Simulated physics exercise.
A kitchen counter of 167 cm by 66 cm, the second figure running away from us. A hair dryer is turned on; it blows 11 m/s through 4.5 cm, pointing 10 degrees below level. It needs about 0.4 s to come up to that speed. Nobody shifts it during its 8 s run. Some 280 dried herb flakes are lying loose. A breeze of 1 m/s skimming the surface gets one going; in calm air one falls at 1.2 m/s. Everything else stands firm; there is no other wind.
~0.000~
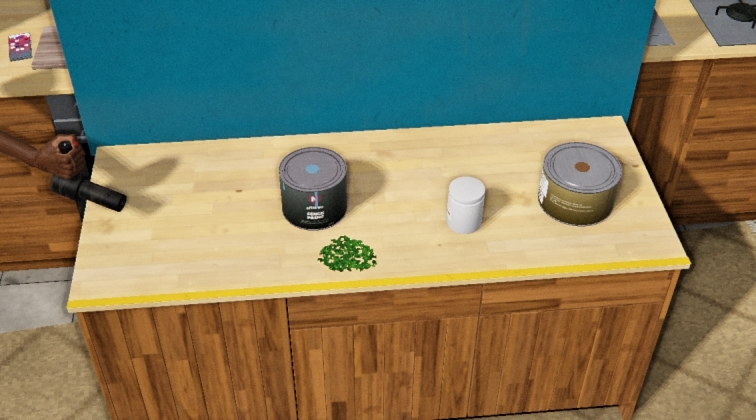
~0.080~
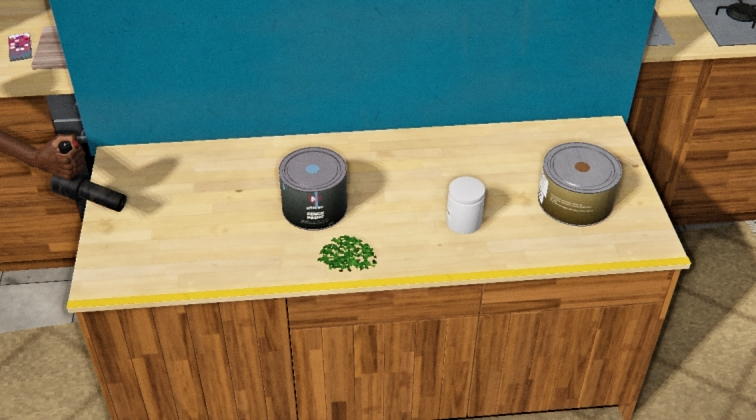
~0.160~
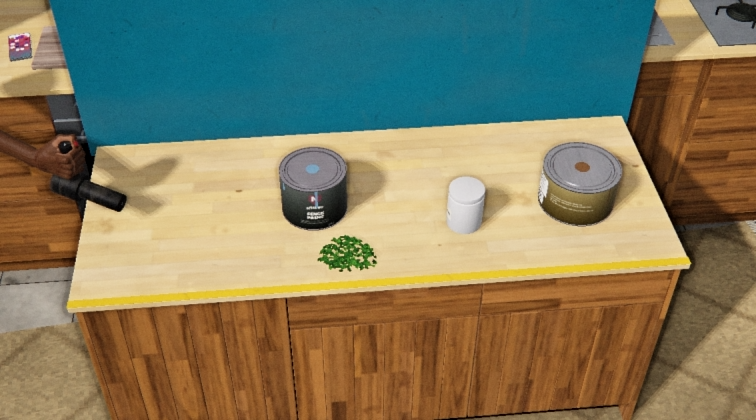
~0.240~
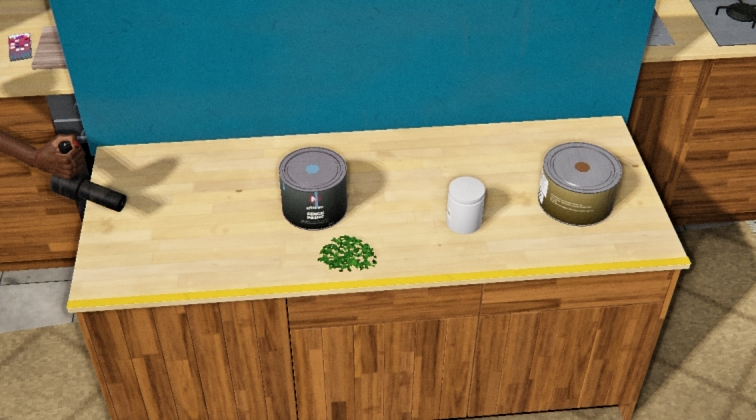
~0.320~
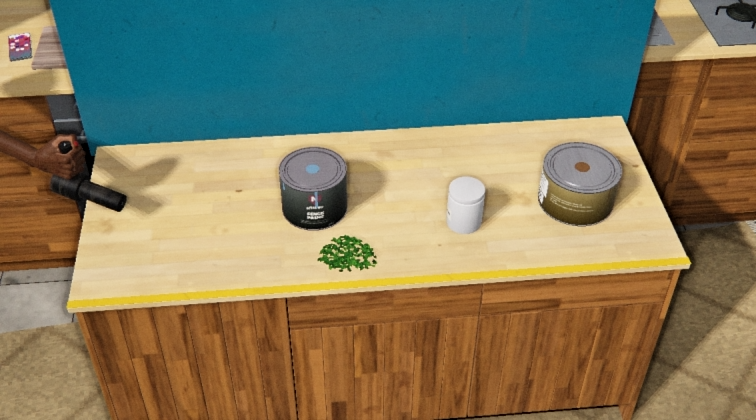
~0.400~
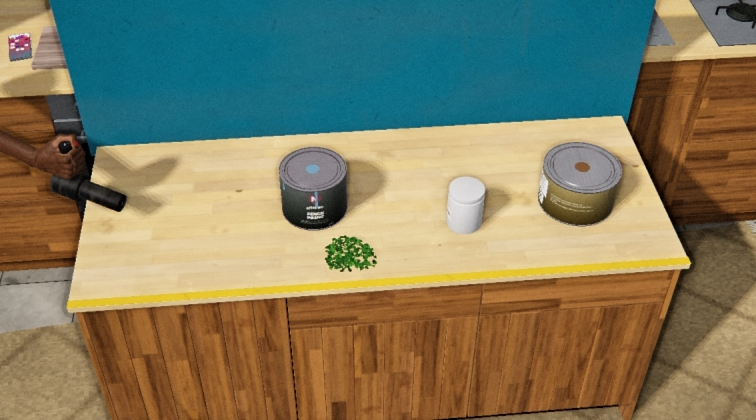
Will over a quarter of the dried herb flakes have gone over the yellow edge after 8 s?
More than a quarter over the yellow edge: Yes.
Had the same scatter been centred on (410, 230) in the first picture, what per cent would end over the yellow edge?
It would be near 4 %.
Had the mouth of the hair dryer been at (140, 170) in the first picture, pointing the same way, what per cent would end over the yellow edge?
In that case some 100 per cent.
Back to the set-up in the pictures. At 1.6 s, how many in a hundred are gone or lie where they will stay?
Near 60 %.
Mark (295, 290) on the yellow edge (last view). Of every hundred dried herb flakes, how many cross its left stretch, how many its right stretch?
About 0 % left and 50 % right.
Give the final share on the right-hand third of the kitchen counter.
Near 4 %.
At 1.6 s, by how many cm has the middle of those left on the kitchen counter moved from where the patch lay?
Roughly 70 cm.
After 1.6 s, 37 % are on the move or not yet settled, 51 % are over the yellow edge; the middle of those still in play is near (601, 233).
After 2.6 s, 10 % are on the move or not yet settled, 51 % are over the yellow edge.
After 4.4 s, 4 % are on the move or not yet settled, 51 % are over the yellow edge.
After 8.0 s, at the end, 51 % are over the yellow edge.
